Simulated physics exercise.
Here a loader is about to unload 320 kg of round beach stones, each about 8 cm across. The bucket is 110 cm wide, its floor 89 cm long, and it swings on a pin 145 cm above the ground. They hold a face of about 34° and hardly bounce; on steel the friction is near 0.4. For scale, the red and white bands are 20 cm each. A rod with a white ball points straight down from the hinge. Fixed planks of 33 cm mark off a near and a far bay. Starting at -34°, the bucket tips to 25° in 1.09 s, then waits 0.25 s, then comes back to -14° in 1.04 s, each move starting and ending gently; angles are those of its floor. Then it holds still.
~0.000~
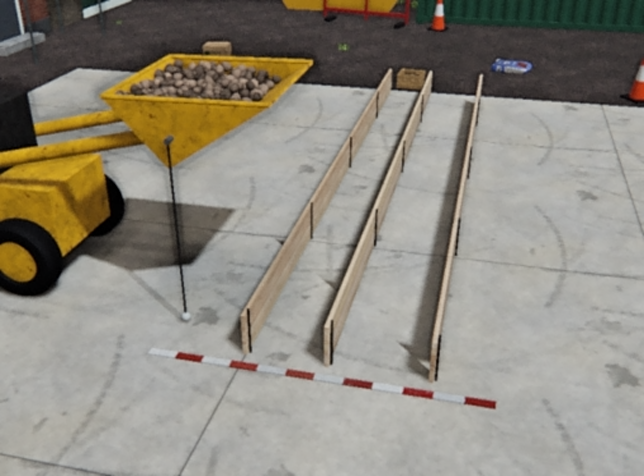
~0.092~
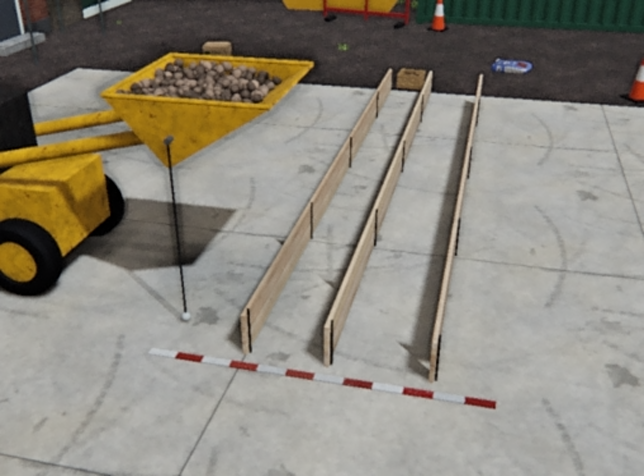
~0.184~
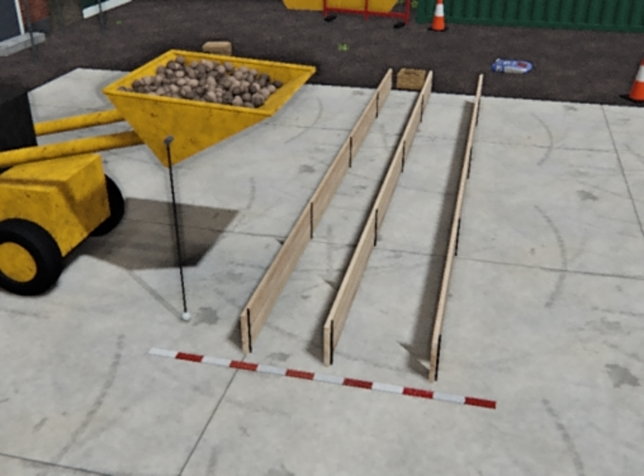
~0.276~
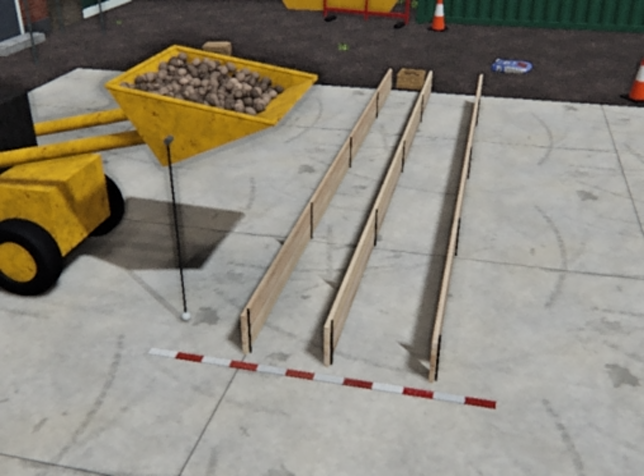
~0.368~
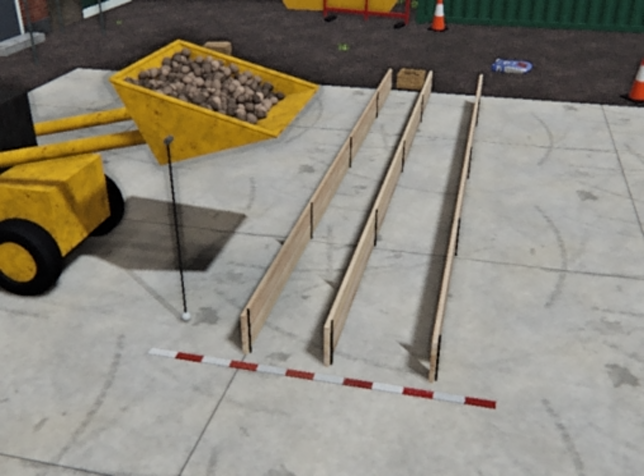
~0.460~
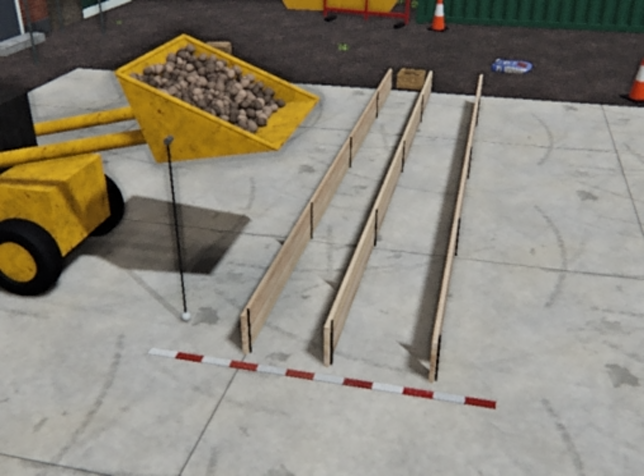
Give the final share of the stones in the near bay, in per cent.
Some 40 per cent of it.
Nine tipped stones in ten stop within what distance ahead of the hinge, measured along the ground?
About 180 cm.
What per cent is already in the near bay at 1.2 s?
Some 15 per cent.
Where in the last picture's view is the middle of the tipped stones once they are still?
Near (369, 297).
After 0.8 s the floor is at 16°; 100 % in the bucket; the foremost stones are at (258, 153).
After 1.2 s the floor is at 25°; 87 % in the bucket, 13 % in the near bay; the foremost stones are at (309, 205).
After 2.8 s the floor is at -14°; 13 % in the bucket, 38 % in the near bay, 49 % in the far bay; the foremost stones are at (436, 307).
After 5.4 s the floor is at -14°; 13 % in the bucket, 38 % in the near bay, 49 % in the far bay; the foremost stones are at (435, 312).
